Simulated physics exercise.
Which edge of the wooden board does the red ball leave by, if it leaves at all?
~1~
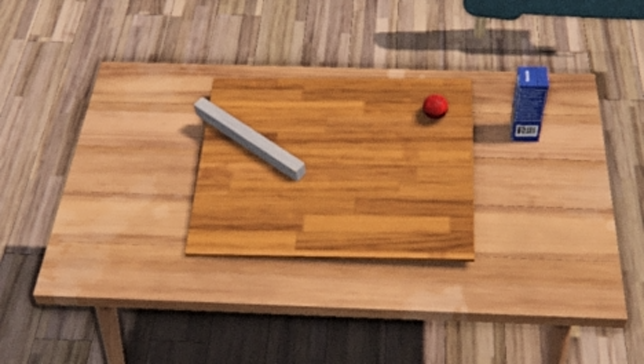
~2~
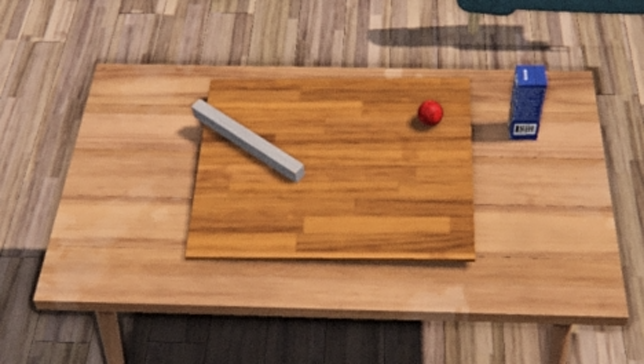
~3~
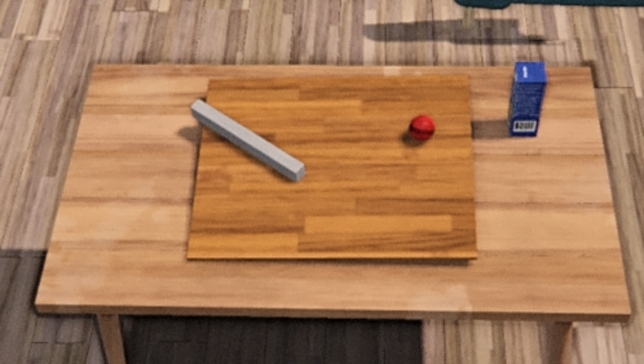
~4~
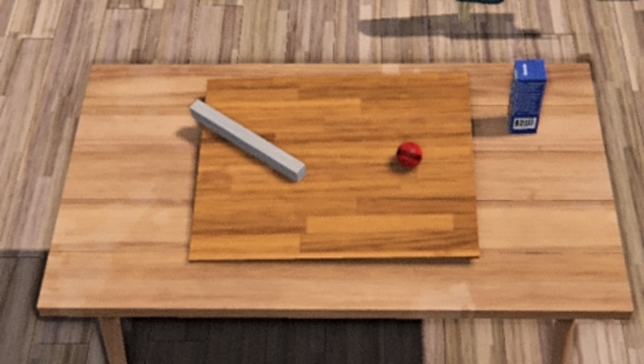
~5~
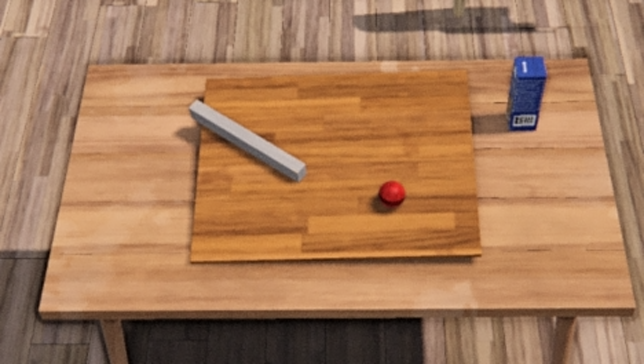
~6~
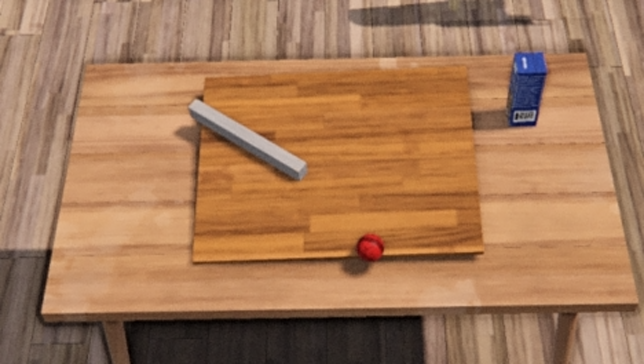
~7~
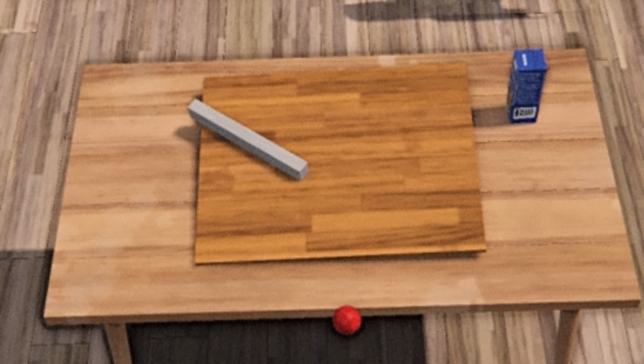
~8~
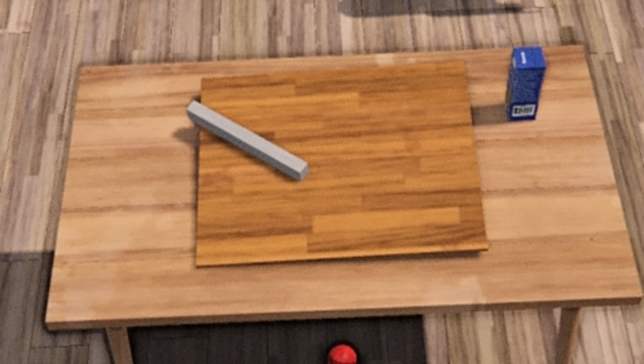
The red ball goes over the near edge of the board, the one closest to the viewer.
Red ball rolling down a tilted wooden board past a fixed grey bar and dropping over the near edge.
